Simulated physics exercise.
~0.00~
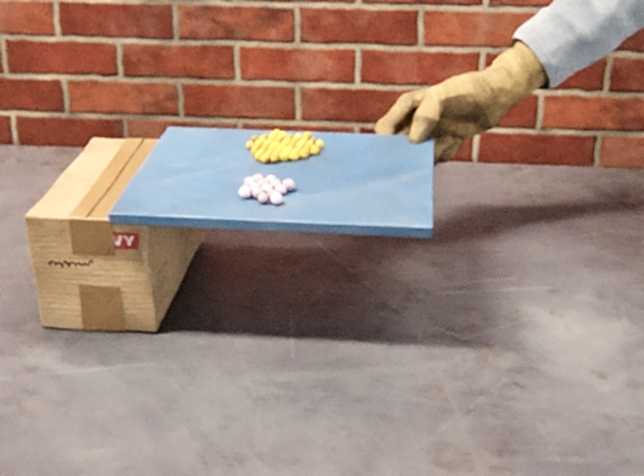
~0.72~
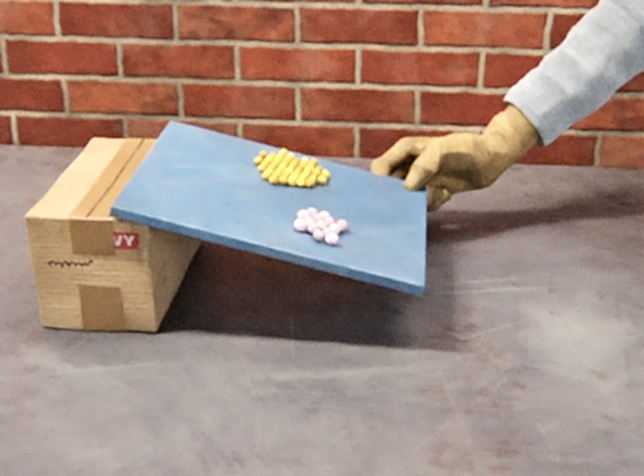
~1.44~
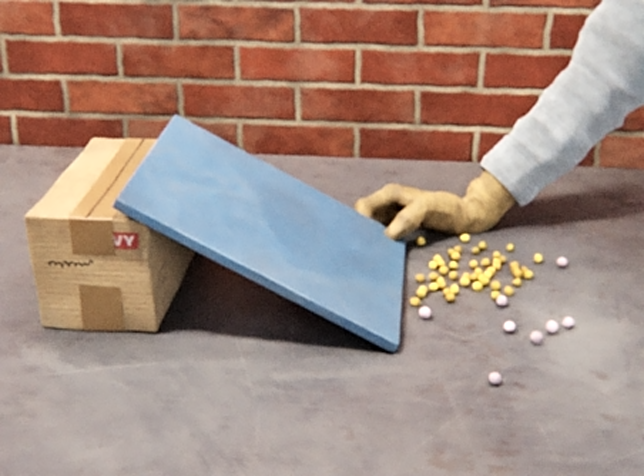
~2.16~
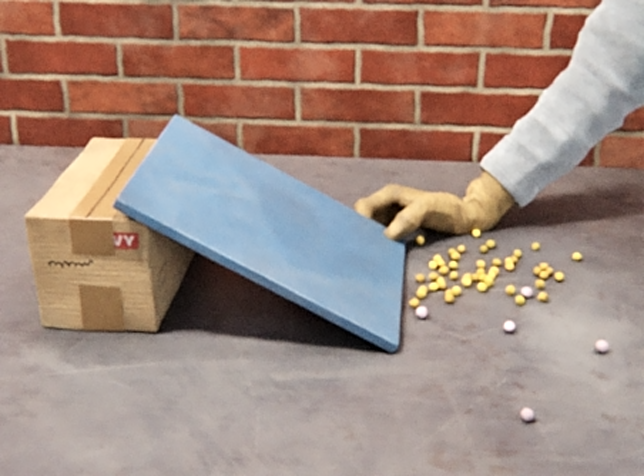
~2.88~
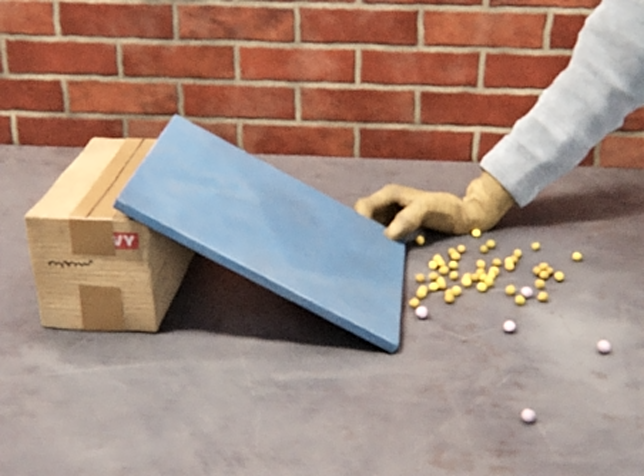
A gloved hand lowers a blue board, and yellow and pale balls scatter rightward across the table.
